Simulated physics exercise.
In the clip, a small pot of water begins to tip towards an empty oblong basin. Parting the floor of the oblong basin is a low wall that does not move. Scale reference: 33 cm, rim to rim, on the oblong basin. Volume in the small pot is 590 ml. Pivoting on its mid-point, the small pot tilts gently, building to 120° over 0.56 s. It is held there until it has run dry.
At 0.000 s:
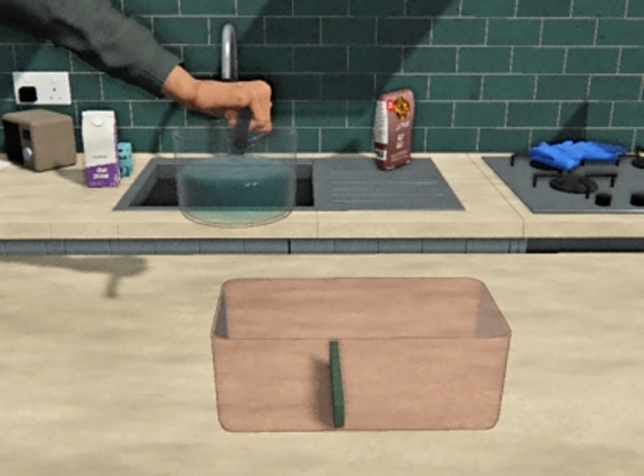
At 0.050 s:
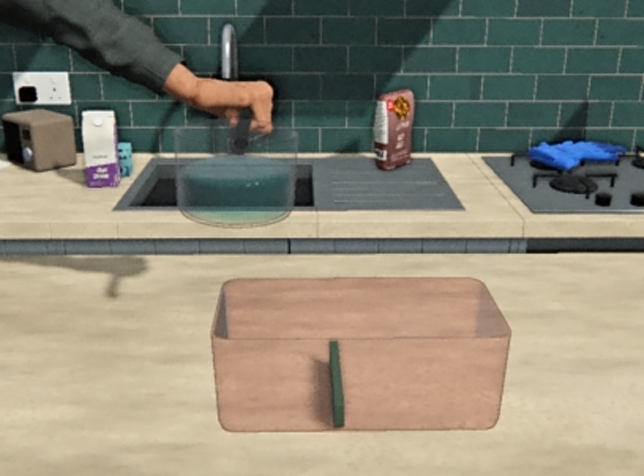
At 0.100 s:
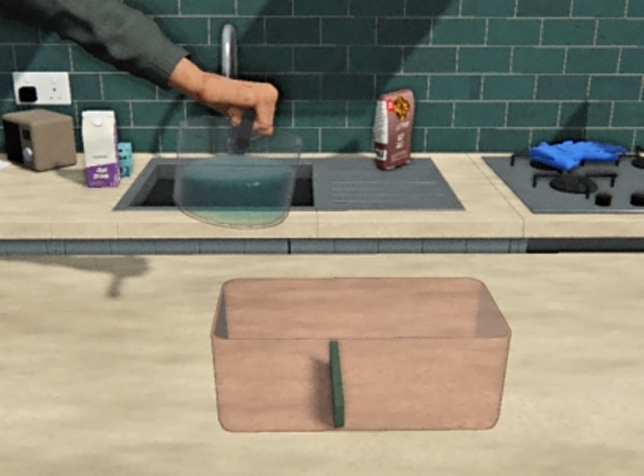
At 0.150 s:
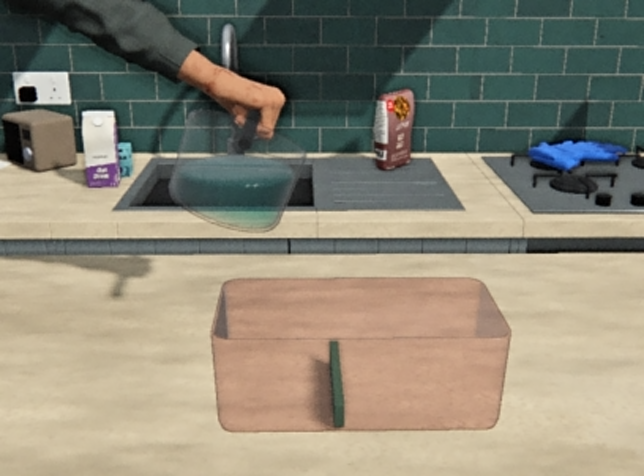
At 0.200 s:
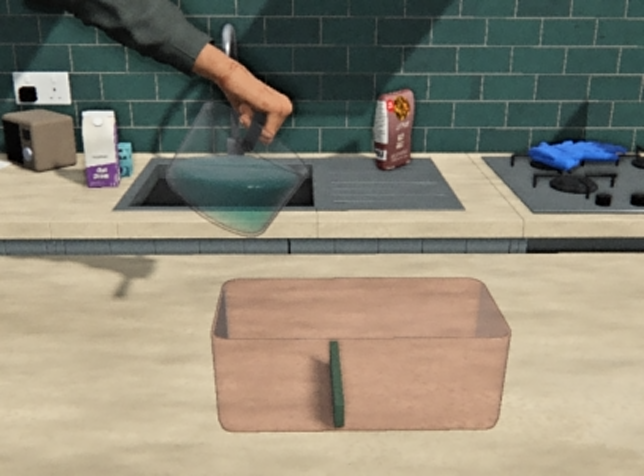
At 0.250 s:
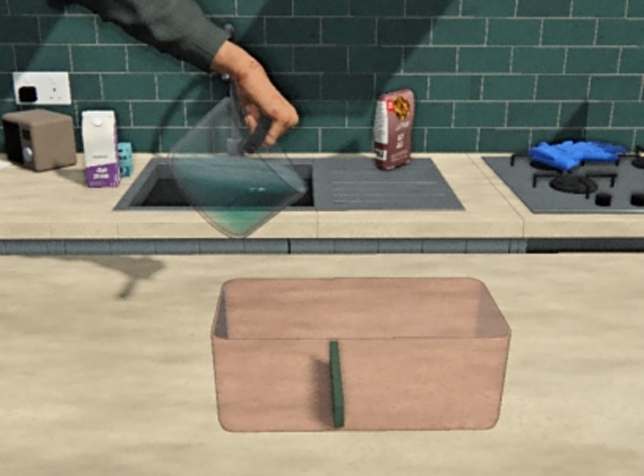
In a kitchen with dark green wall tiles, seen from the front across a pale worktop, a hand in a dark grey sleeve holds a clear pot of bluish water before a sink. An empty, pinkish see-through oblong basin with a low green wall stands nearer, with cartons behind left and a blue cloth on the hob at right. The hand gradually tilts the pot steeply rightward, its water shifting, while the camera stays still.
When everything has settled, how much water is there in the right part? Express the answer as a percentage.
46 out of 100.
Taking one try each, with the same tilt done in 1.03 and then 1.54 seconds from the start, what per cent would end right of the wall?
Near 60 in a hundred on the first go and near 70 in a hundred on the second.
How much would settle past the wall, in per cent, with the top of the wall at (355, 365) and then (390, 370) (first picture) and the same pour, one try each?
First try about 15 %, second try about 15 %.
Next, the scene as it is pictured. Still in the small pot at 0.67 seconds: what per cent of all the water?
About 2 per cent.
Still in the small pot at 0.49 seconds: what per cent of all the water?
Roughly 22 %.
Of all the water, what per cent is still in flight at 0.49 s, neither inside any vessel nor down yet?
Near 50 per cent at that moment.
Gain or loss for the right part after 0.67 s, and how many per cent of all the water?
The right part gains close to 4 per cent.
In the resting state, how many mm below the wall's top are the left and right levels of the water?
Measured: Left around 18 mm, right around 22 mm.
Then, 0.49 s in, the tilt is 116° and 23 per cent is still to pour, 9 is left of the wall and 18 right of it.
Then, 0.67 s in, the tilt is 120° and 2 per cent is still to pour, 47 is left of the wall and 42 right of it.
Then, 0.86 s in, the tilt is 120° and 0 per cent is still to pour, 51 is left of the wall and 44 right of it.
Then, 1.06 s in, the tilt is 120° and 0 per cent is still to pour, 50 is left of the wall and 46 right of it.
Finally, 50 per cent lies left of the wall, 46 right of it and 4 outside.
